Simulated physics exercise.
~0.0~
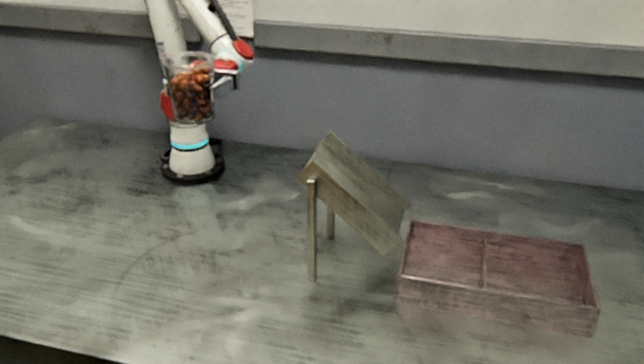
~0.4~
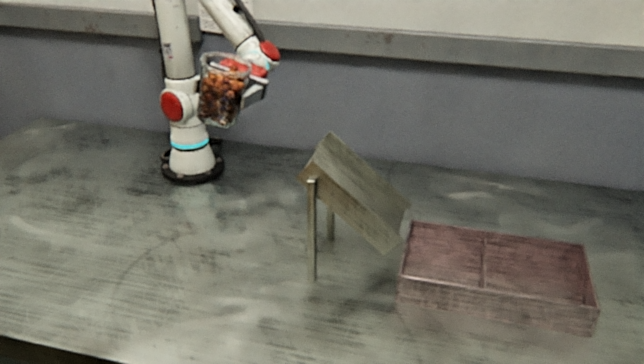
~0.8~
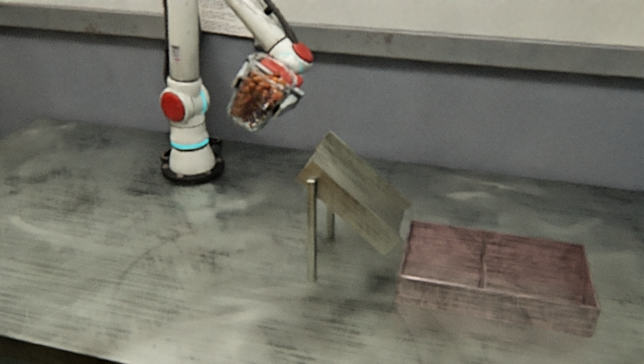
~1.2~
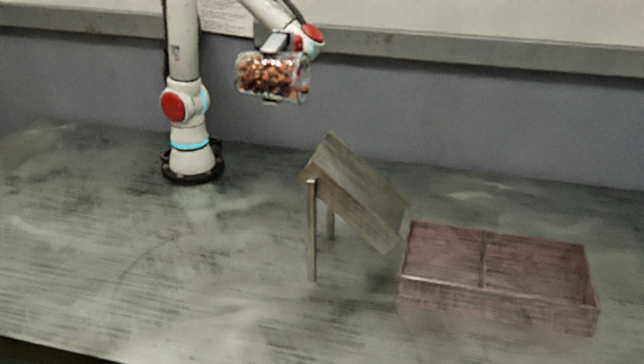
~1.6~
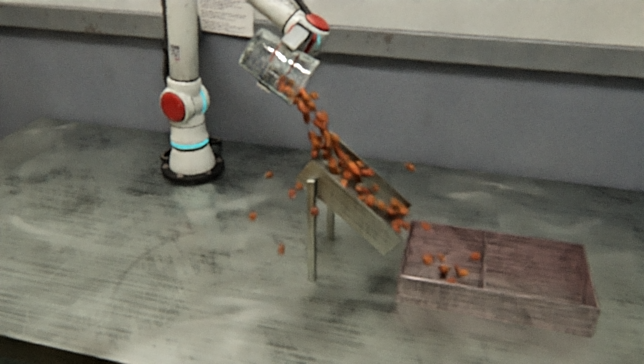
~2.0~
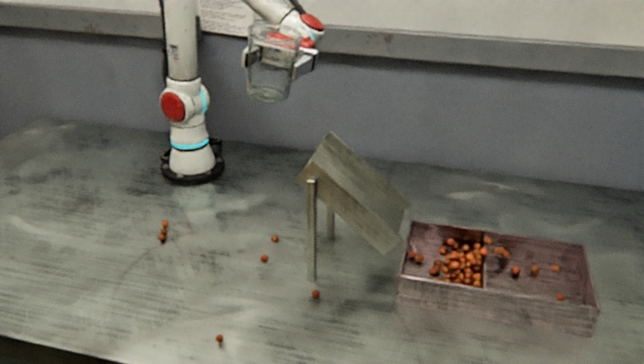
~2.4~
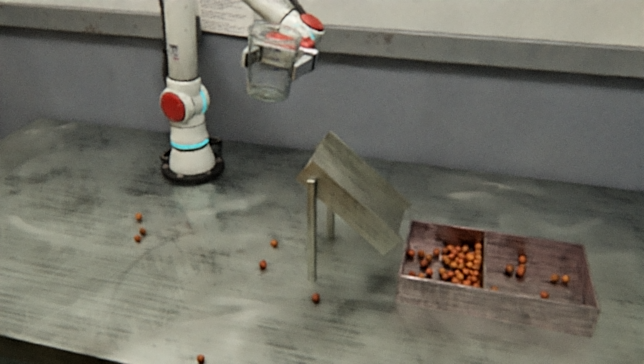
A robot arm carries a clear beaker of hazelnuts to the right and tips it over a sloping chute, sending them sliding into a divided box. The emptied beaker swings back up, with most nuts in the box's left part, some in the right, and a few scattered on the table.
